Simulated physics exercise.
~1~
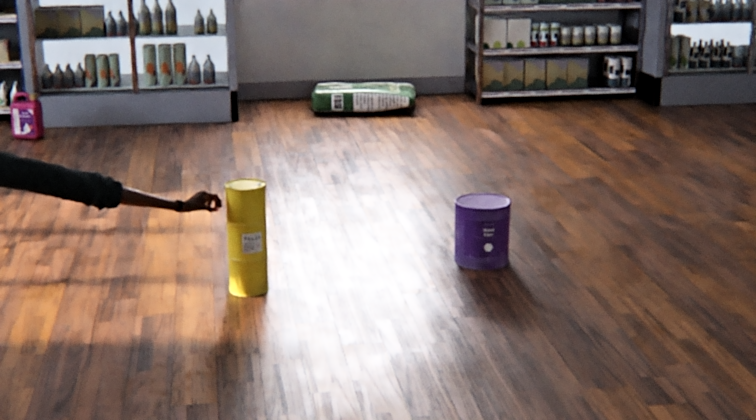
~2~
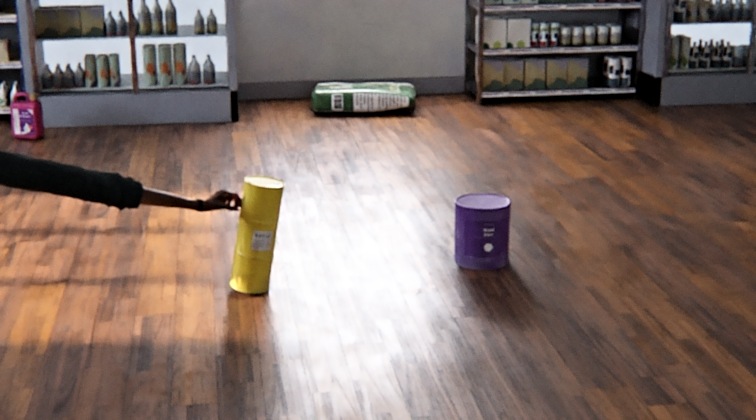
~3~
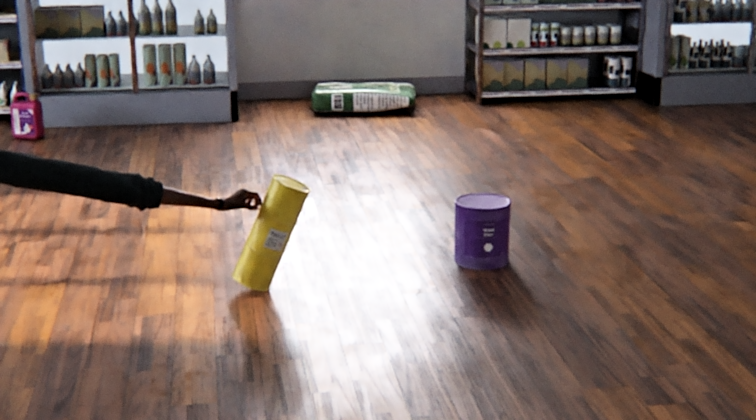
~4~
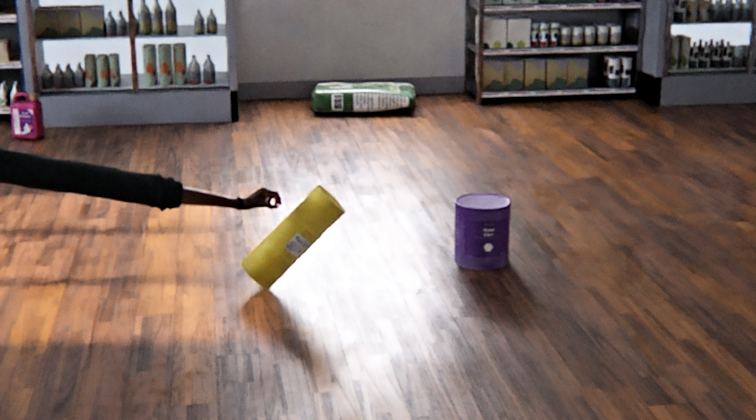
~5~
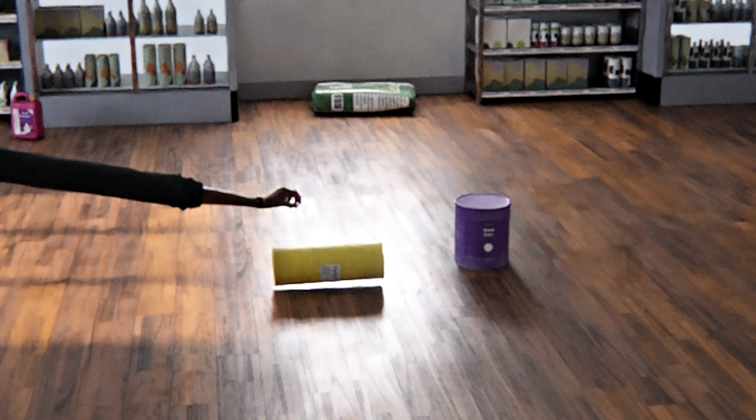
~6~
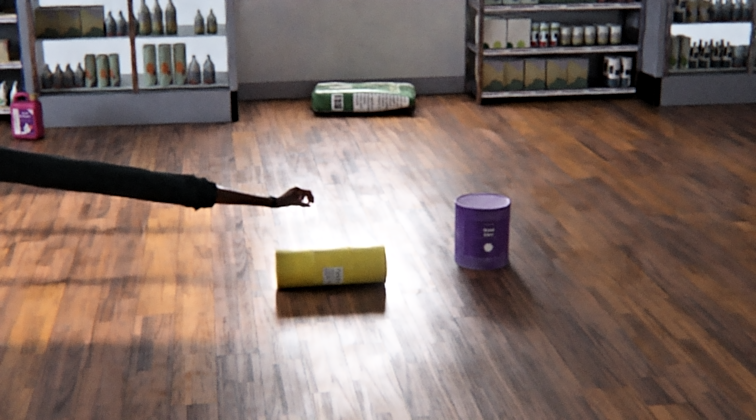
Yellow canister tilting right under a fingertip's push and toppling onto its side on a wooden shop floor, short of a still purple pail.
